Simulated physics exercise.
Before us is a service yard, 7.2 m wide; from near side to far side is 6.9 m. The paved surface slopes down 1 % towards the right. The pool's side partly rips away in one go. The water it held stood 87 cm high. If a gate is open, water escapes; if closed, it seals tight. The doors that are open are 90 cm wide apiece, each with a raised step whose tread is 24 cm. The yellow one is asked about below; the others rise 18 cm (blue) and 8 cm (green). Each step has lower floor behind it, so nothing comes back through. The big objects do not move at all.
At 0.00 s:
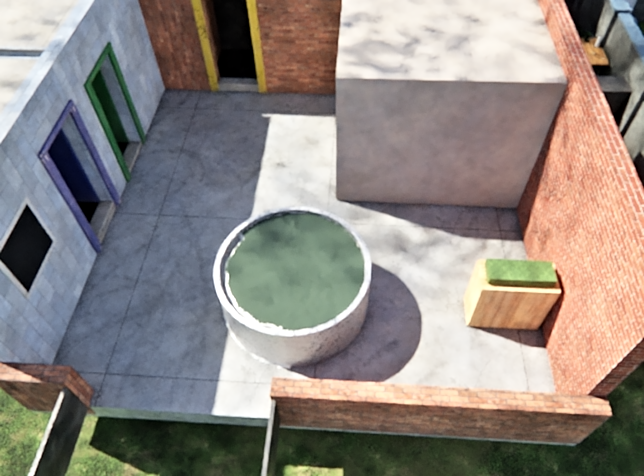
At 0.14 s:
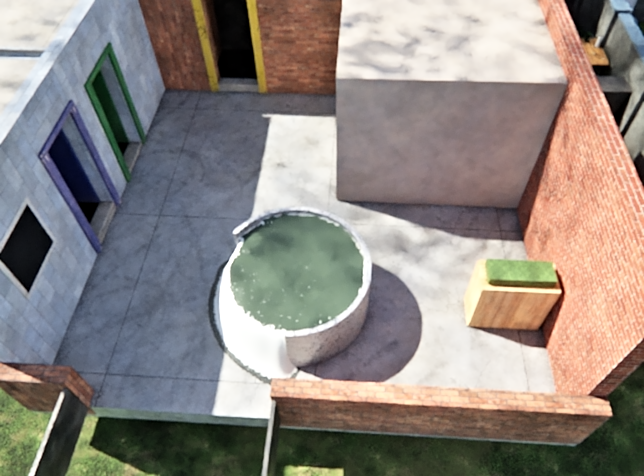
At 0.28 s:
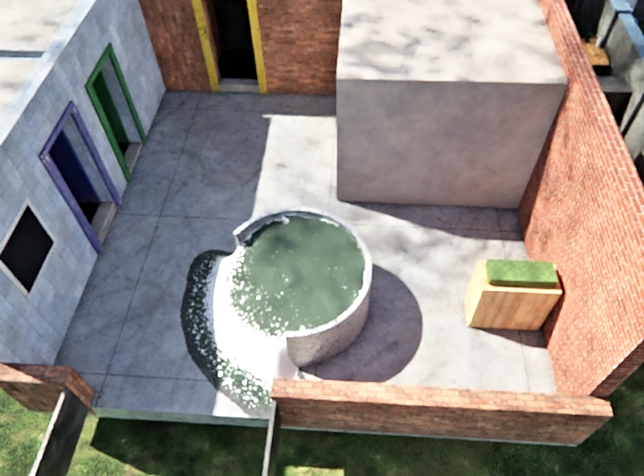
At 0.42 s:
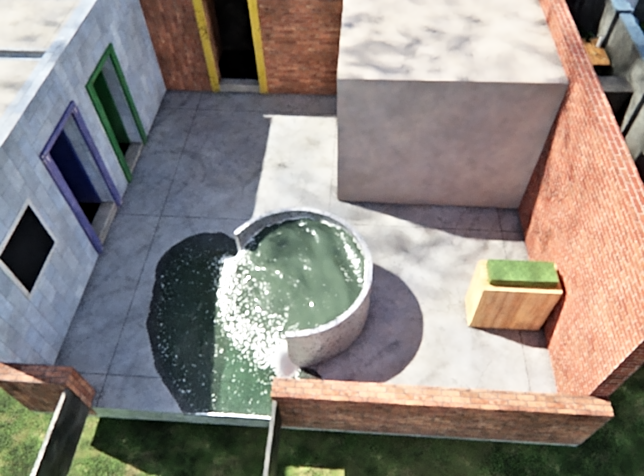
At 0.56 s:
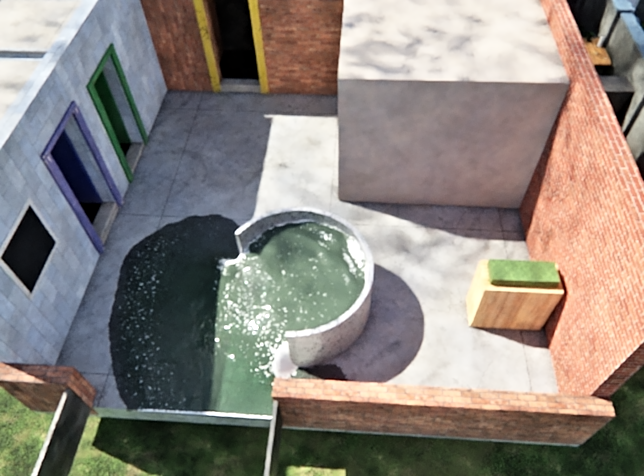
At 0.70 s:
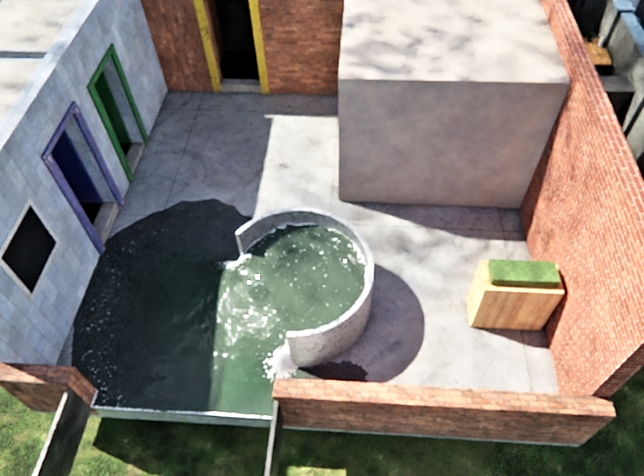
Green water sits still in a round pool in a walled yard until the pool's left side gives way. It pours through the gap in a foaming rush, then spreads as a dark sheet across the paving toward the blue door on the left, while the yellow door stays dry.
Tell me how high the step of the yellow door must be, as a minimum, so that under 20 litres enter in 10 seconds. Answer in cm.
It would need to be about 7.5 cm high.
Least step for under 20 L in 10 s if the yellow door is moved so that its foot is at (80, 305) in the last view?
Roughly 29 cm.
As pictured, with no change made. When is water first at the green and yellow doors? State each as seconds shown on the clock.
Front times: Green = 1.4 s, yellow = 3.4 s.
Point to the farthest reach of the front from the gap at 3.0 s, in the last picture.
I'd put the front's tip around (168, 91).
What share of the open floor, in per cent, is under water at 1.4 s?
Roughly 35 percent.
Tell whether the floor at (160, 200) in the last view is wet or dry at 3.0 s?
It is under water.
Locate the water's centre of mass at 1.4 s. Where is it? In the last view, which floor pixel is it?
Look at about (224, 308) in the last view.
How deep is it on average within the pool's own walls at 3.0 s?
About 14 cm.
After 1.4 s water covers 35 % of the floor, deepest (48 cm) near (48, 387); it has not reached the yellow door.
After 3.0 s water covers 40 % of the floor, deepest (21 cm) near (163, 335); it has not reached the yellow door.
After 10.0 s water covers 75 % of the floor, deepest (10 cm) near (316, 239); 6 cm at the yellow door, 0 litres in over its 17 cm step.
At the yellow door as built, the water arrived by 3.4 s and peaked near 15 cm at 4.6 s.
With a step of 6.5 cm, 31 litres would have come in within the 10 s; with 8.5 cm, 13 litres. So under 20 litres takes about 7.5 cm.
